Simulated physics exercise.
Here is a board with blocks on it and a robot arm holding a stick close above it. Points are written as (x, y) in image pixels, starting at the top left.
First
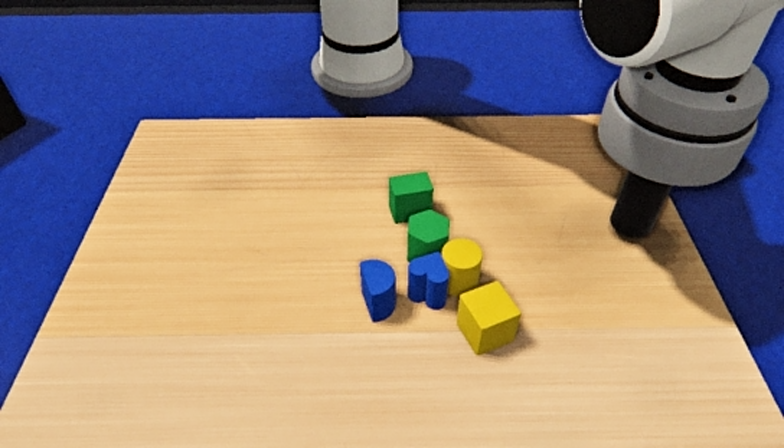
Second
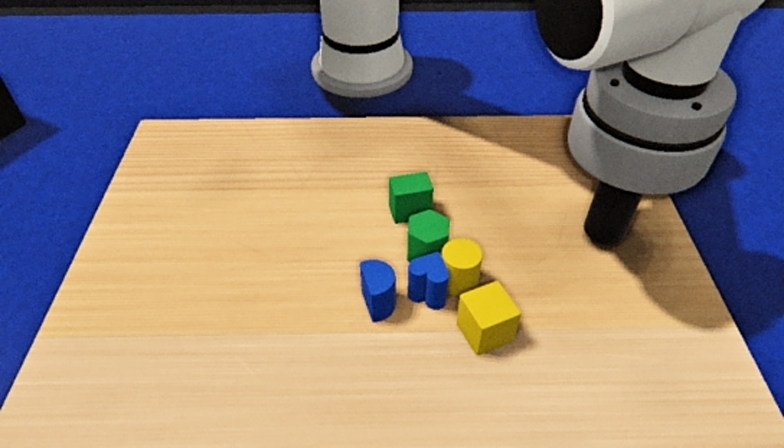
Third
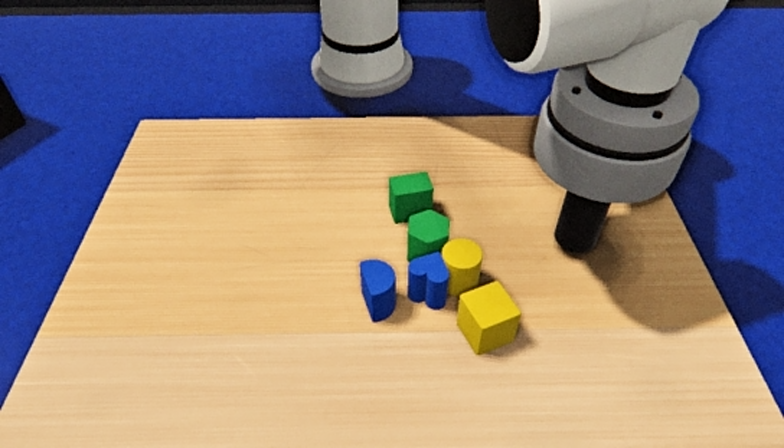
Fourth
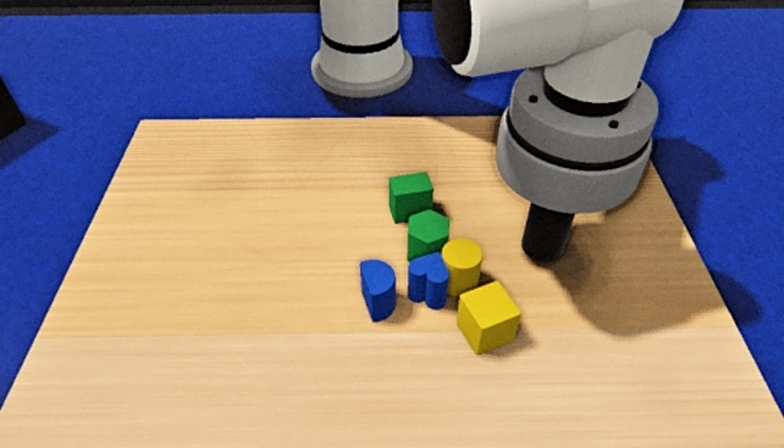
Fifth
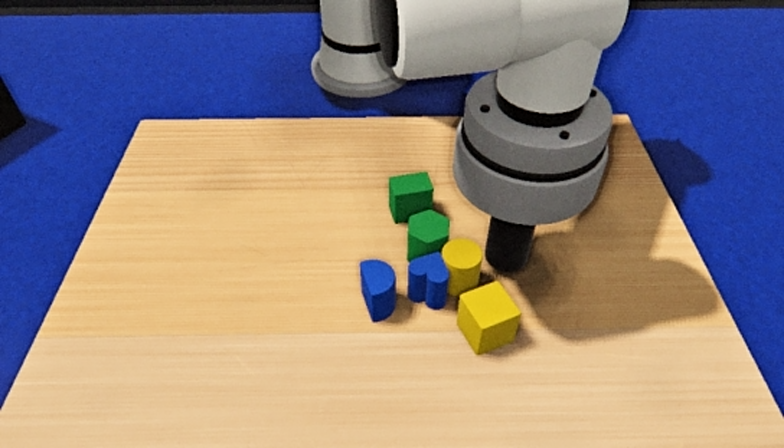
A robot arm moves its black stick left across the board toward the still blocks.
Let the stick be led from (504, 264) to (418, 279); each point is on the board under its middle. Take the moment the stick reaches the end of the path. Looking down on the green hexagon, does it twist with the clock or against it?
Looking down: Clockwise.
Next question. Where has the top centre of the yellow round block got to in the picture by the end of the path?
Its top middle is near (394, 277).
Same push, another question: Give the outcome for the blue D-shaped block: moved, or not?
By the time the path is finished, it has moved at least a centimetre.
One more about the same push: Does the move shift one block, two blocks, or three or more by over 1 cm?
Three or more get moved.
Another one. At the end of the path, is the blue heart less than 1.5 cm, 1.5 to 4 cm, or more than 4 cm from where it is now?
Its final spot will lie more than 4 cm from the current one.
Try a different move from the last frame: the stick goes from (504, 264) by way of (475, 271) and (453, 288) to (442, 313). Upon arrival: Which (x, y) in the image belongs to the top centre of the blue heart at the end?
It should be at about (366, 308).
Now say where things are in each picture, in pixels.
The first picture shows tip of the stick at (630, 223), middles of tops, blue D-shaped block at (378, 275), green hexagon at (429, 225), blue heart at (430, 267), yellow round block at (463, 253).
The second picture shows stick at (604, 230), nothing pushed.
The third picture shows stick at (575, 238), nothing pushed.
The fourth picture shows stick at (542, 247), nothing pushed.
The fifth picture shows stick at (506, 256), blue D-shaped block at (378, 275), green hexagon at (429, 225), blue heart at (430, 267), yellow round block at (463, 253).
On the path given first. Halfway along, stick at (462, 264); blue D-shaped block at (368, 278), turned 30° clockwise; green hexagon at (425, 225); blue heart at (405, 281), turned 35° anticlockwise; yellow round block at (430, 260).
At the end, stick at (419, 271); blue D-shaped block at (354, 283), turned 50° clockwise; green hexagon at (403, 221), turned 65° clockwise; blue heart at (386, 307), turned 50° anticlockwise; yellow round block at (394, 277).
